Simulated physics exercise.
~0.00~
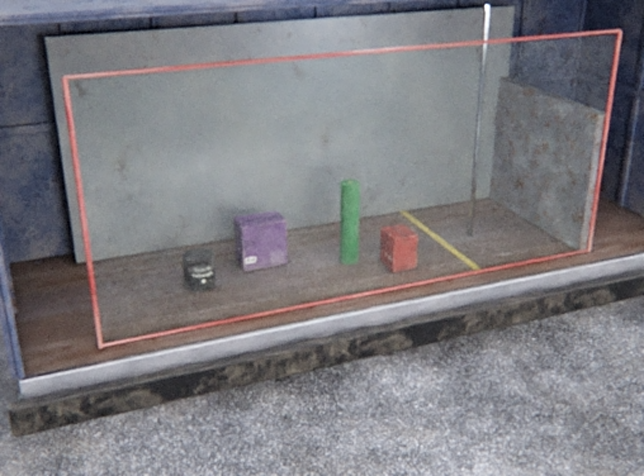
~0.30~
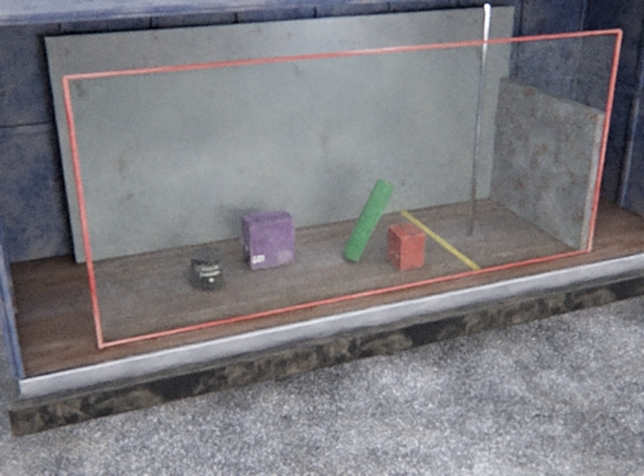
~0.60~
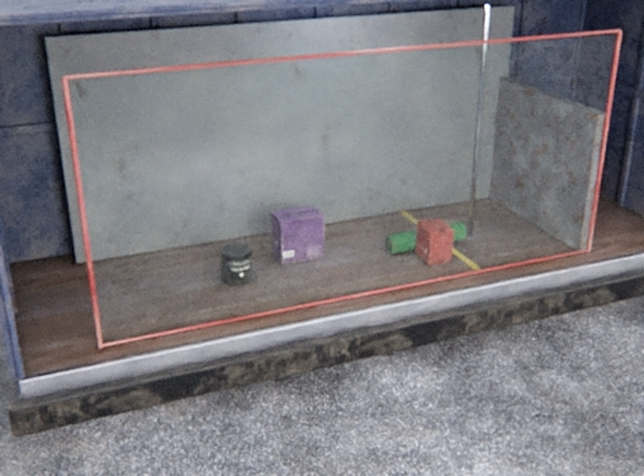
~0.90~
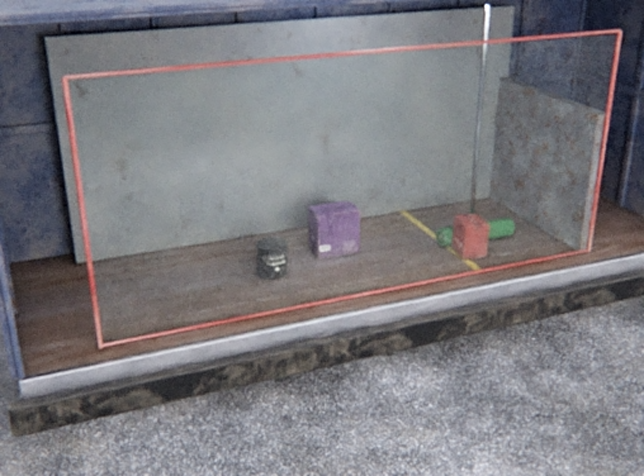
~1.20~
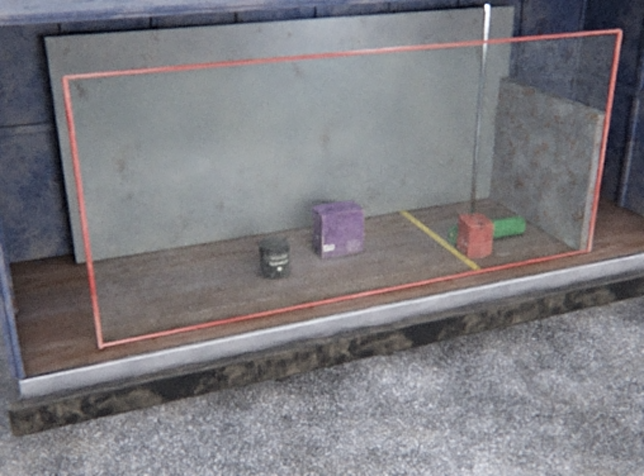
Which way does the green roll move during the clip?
The green roll moves to the right, tipping over onto its side and ending up beyond the yellow line.
